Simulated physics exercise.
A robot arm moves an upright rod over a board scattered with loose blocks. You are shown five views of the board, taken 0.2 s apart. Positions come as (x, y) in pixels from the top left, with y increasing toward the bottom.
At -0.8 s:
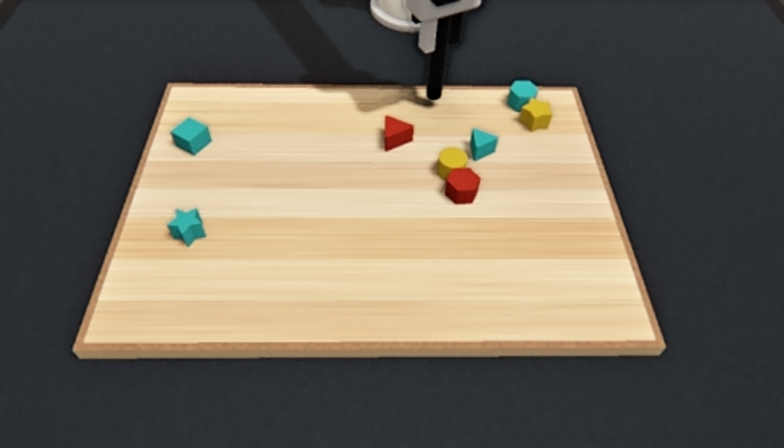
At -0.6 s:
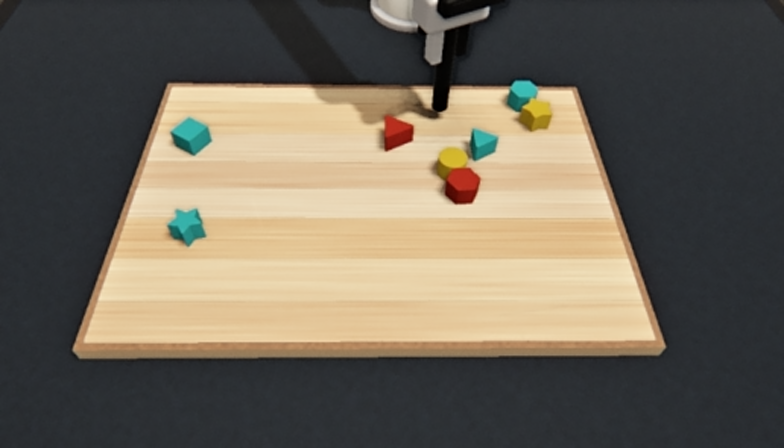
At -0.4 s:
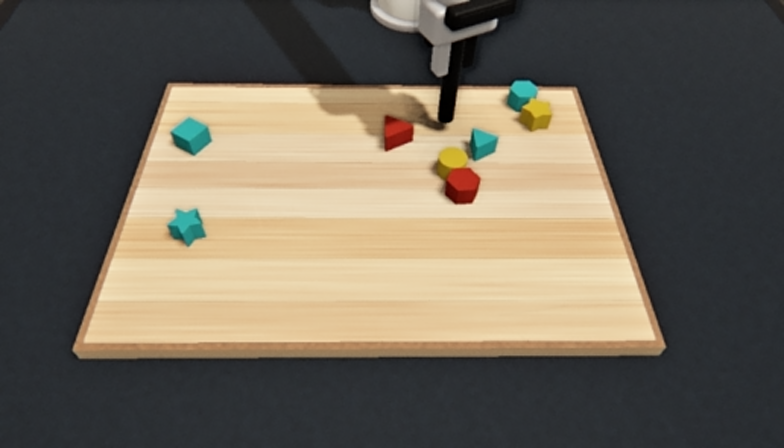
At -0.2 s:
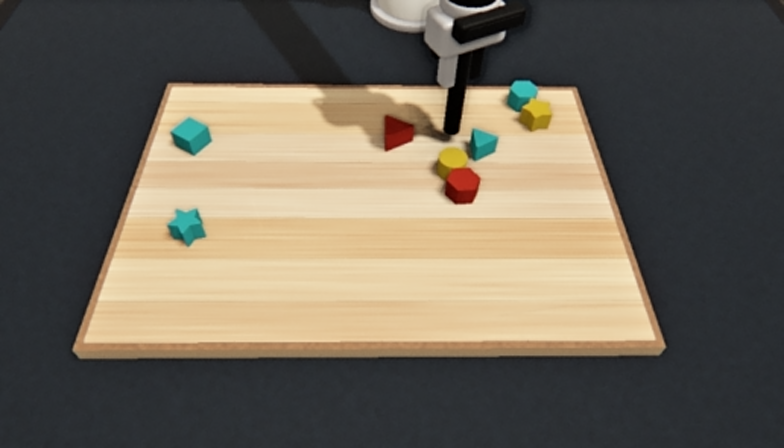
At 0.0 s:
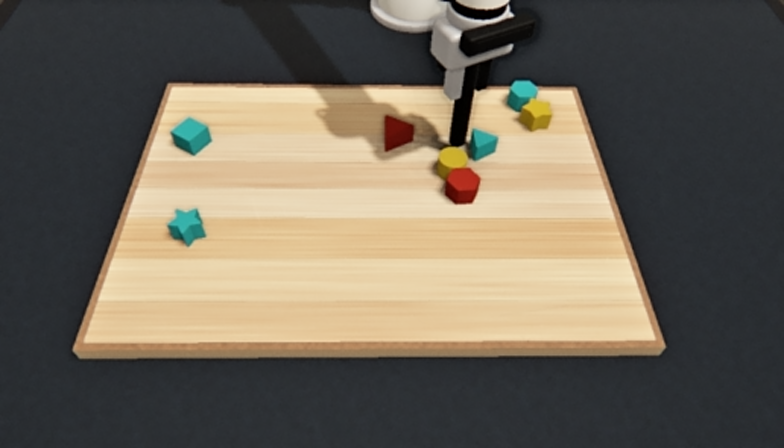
A robot arm holding an upright black rod reaches over the far edge of a pale wooden board on a dark surface, seen from above at a fixed angle. Turquoise, red and yellow blocks sit mostly toward the upper right, with a turquoise cube and star at left. The rod moves slowly nearer and slightly right, passing the red triangle toward the yellow cylinder and turquoise triangle, while every block stays still.
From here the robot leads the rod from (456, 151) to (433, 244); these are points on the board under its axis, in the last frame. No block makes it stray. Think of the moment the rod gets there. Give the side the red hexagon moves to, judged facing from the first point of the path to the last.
Its shift is leftward.
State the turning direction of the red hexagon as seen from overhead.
Rotation: Counter-clockwise.
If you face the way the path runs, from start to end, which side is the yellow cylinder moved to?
The shift goes right.
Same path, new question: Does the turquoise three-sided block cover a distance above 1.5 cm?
Short answer: No.
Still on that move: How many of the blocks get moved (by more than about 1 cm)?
Expect two.
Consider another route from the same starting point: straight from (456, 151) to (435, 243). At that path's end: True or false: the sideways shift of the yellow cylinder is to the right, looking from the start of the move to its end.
My answer: True.
What follows on the original path. One third of the way, rod (450, 171); yellow cylinder (443, 181); red hexagon (467, 199), turned 65° anticlockwise.
Two thirds of the way, rod (442, 201); yellow cylinder (428, 210); red hexagon (467, 207), turned 110° anticlockwise.
At the end, rod (434, 235); yellow cylinder (409, 233); red hexagon (468, 209), turned 120° anticlockwise; turquoise three-sided block unmoved.
